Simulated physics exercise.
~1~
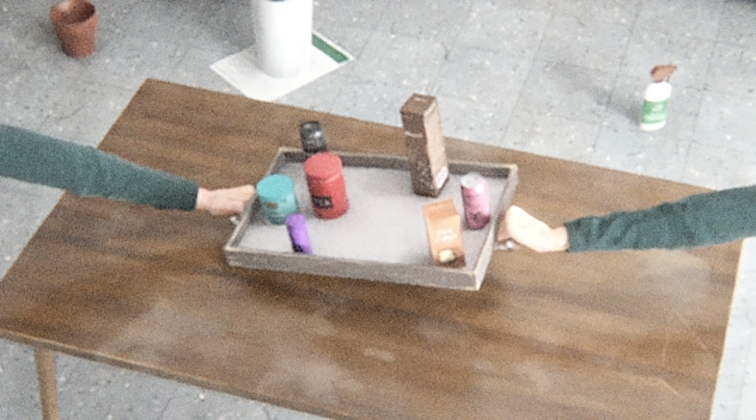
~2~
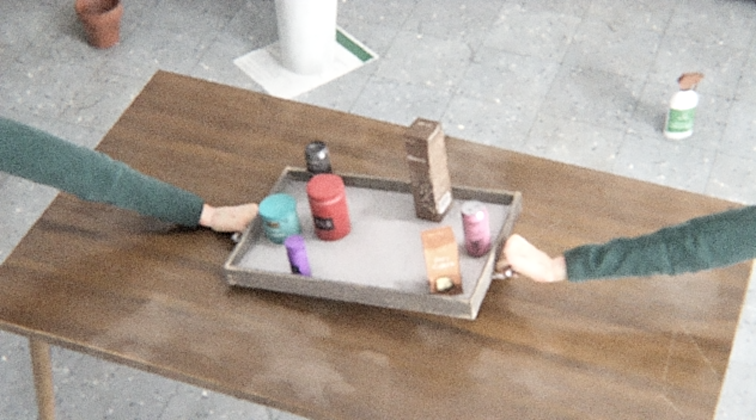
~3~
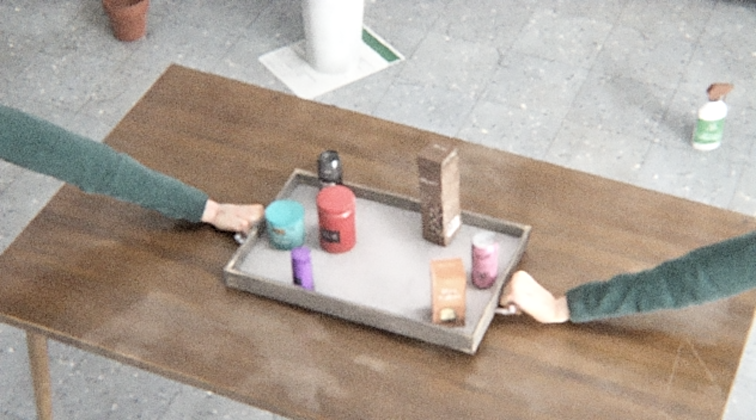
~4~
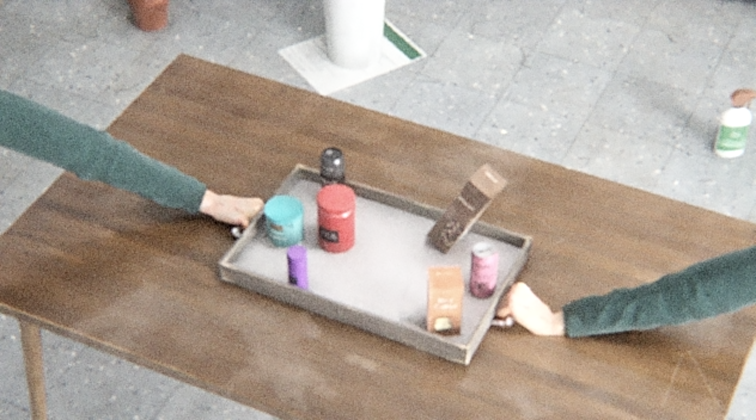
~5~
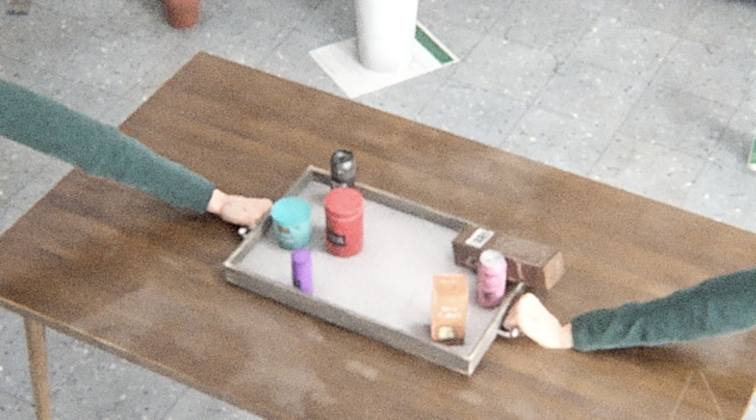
A wooden table stands on a grey tiled floor, seen from above at an angle, with a white cylindrical object, a terracotta pot and a spray bottle beyond it. Two hands in dark green sleeves hold a shallow tray carrying a turquoise tin, black can, red jar and purple shaker towards the left, and a tall brown carton, pink can and small orange carton towards the right. The hands lower the tray, its left edge meeting the table first. As the right side drops flat, the brown carton tips rightward. It ends lying on its side behind the pink can, while the other items remain standing.
